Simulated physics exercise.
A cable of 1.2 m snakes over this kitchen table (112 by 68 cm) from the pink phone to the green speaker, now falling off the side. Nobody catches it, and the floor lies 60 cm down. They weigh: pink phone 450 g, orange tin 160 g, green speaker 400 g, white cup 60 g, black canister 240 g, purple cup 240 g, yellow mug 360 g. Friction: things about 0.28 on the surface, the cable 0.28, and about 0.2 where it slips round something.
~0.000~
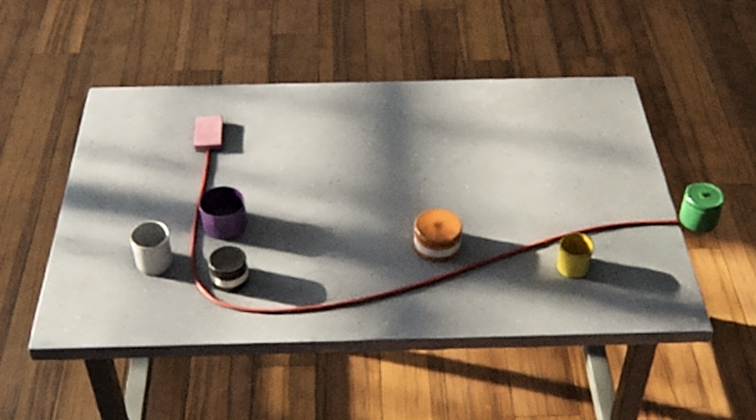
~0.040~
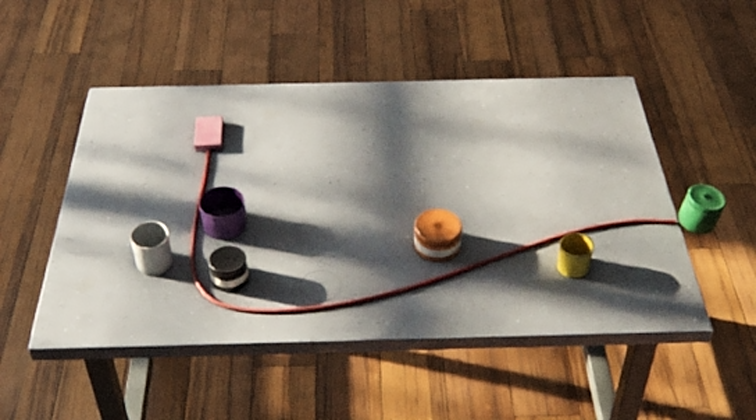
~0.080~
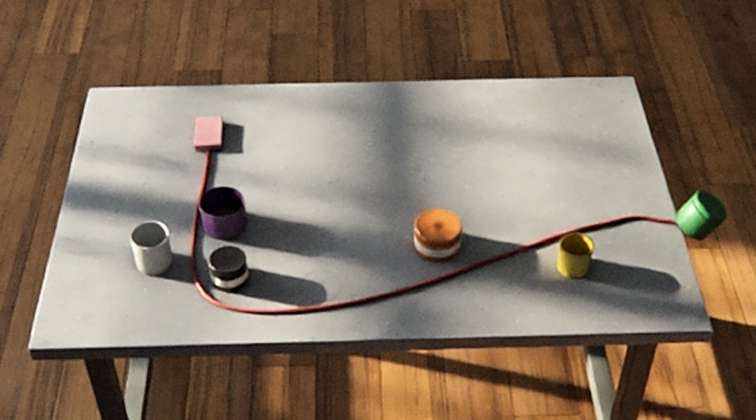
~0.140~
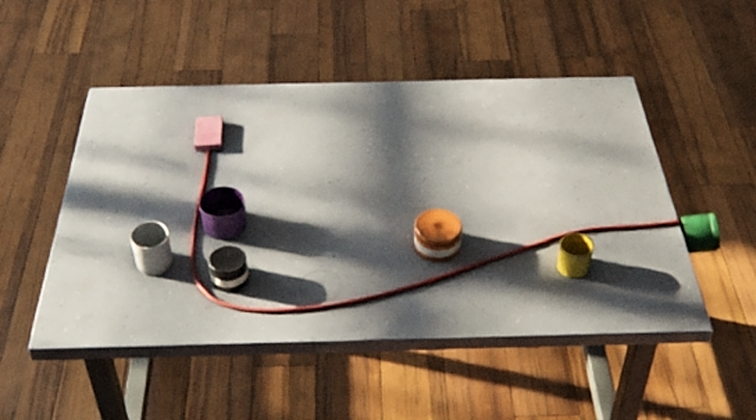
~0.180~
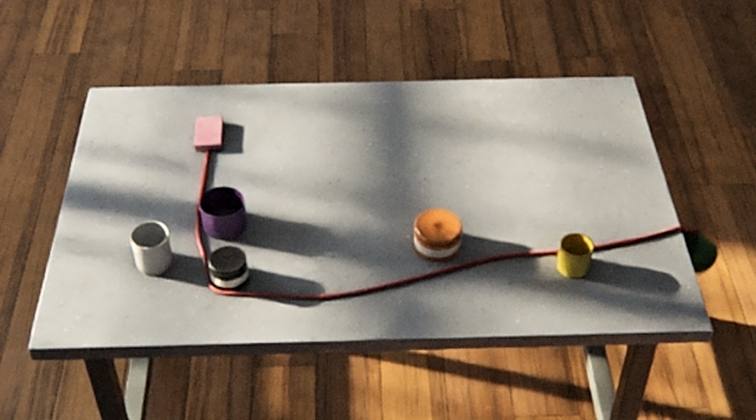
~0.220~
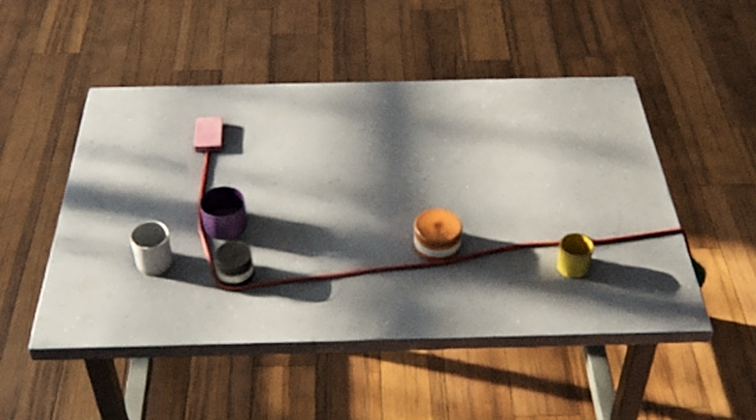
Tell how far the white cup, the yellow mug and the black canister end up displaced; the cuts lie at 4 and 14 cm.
In order: The white cup barely shifts; the yellow mug hardly moves; the black canister reaches the top band.
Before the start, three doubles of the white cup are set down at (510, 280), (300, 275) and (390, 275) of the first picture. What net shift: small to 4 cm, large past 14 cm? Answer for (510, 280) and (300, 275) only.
In that order: Small, large.
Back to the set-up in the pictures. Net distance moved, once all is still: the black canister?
About: Black canister 35 cm.
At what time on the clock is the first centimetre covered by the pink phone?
Pink phone 0.26 s.
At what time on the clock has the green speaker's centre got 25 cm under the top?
That is: 0.34 s.
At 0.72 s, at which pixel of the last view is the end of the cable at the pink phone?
Around (267, 174).
By 0.5 s, the cable's tail end at (209, 171); black canister 24 cm off its start, green speaker over the edge, purple cup 9 cm off its start.
By 0.7 s, the cable's tail end at (267, 174); black canister 35 cm off its start, purple cup 21 cm off its start, pink phone 13 cm off its start.
By 1.0 s, the cable's tail end at (295, 186); black canister 36 cm off its start at (356, 146), purple cup 21 cm off its start at (318, 150), pink phone 19 cm off its start at (270, 177).
By 1.2 s, the cable's tail end at (295, 186); black canister 36 cm off its start, purple cup 21 cm off its start, pink phone 19 cm off its start.
By 2.4 s, the cable's tail end at (295, 186); black canister 36 cm off its start at (356, 146), white cup 0 cm off its start at (149, 235), yellow mug 0 cm off its start at (577, 245), purple cup 21 cm off its start at (318, 150).
